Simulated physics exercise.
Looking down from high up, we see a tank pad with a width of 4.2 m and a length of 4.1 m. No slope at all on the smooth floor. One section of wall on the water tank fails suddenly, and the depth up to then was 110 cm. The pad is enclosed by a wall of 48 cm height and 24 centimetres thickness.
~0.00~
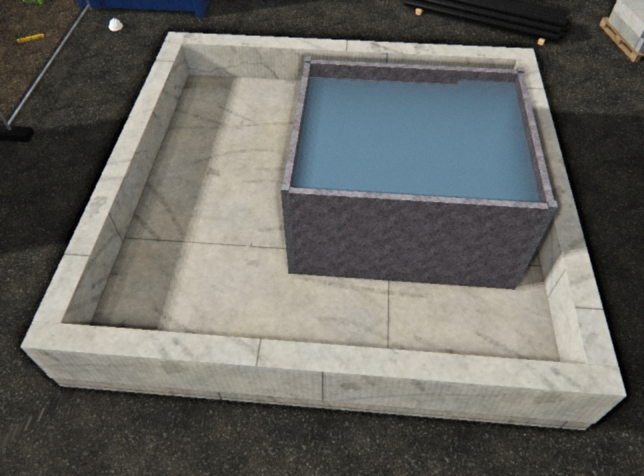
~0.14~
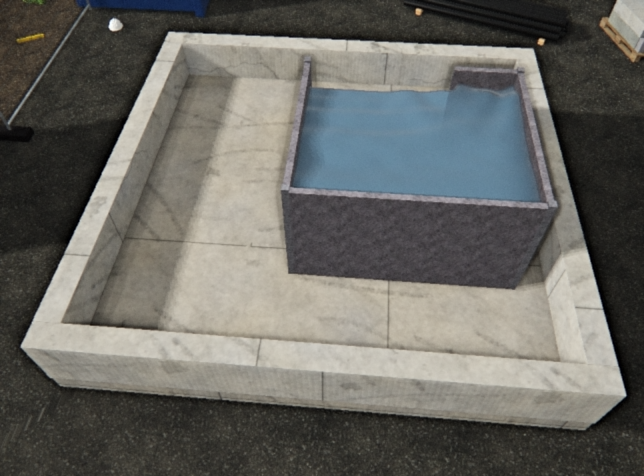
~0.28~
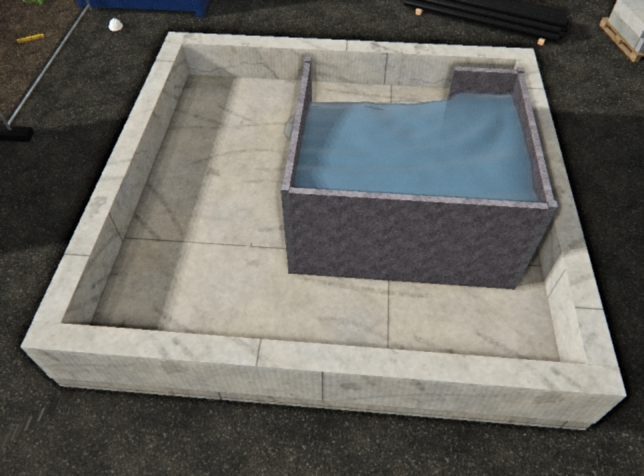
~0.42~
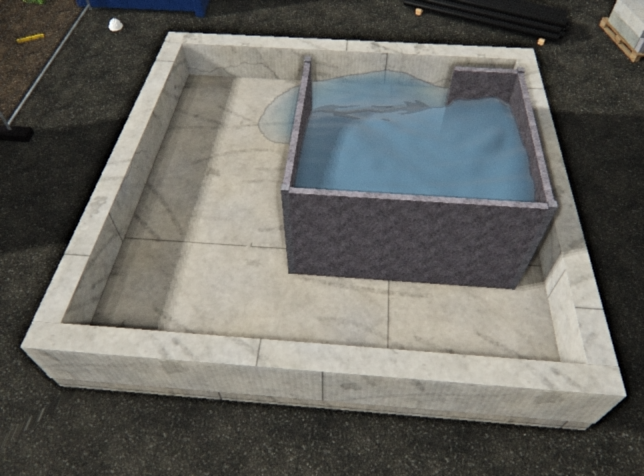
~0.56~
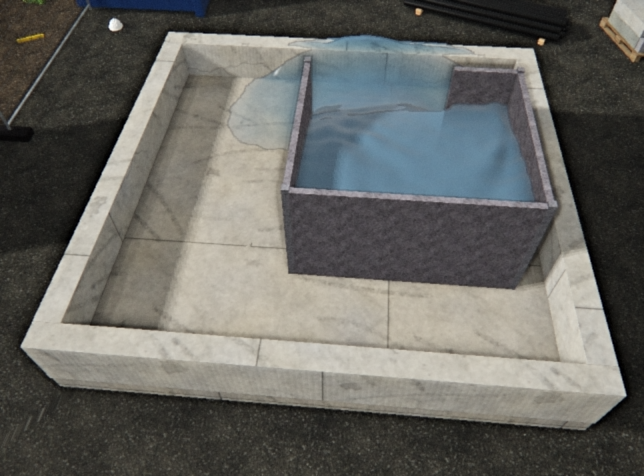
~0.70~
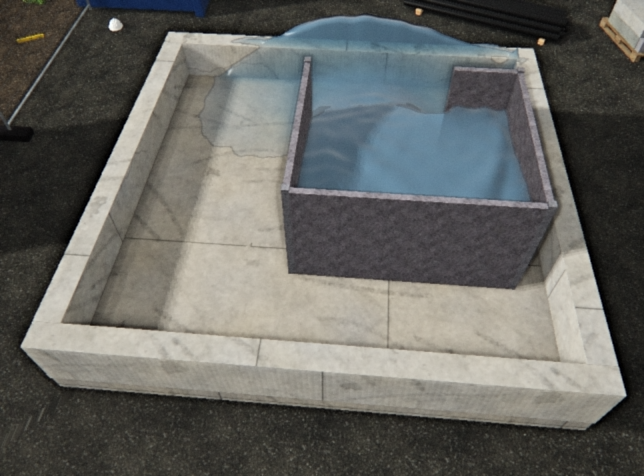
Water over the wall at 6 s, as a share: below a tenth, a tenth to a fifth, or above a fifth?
The share is a tenth to a fifth.
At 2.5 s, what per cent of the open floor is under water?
About 85 per cent.
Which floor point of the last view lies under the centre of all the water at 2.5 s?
Pixel position near (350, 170).
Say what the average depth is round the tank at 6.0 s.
It averages close to 22 centimetres.
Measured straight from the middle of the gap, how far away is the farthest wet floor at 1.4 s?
I'd say close to 2.8 m.
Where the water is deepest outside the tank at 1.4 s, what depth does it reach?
Max around 78 cm.
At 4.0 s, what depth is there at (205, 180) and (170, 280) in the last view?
You'd measure 13 cm at the first place and 9 cm at the other.
After 1.1 s water covers 40 % of the floor and is deepest (78 cm) near (500, 96); 1 % is over the wall.
After 1.4 s water covers 45 % of the floor and is deepest (78 cm) near (403, 91); 6 % is over the wall.
After 2.5 s water covers 70 % of the floor and is deepest (57 cm) near (554, 385); 12 % is over the wall.
After 4.0 s water covers 80 % of the floor and is deepest (40 cm) near (385, 372); 12 % is over the wall.
After 6.0 s water covers 80 % of the floor and is deepest (36 cm) near (365, 370); 12 % is over the wall.
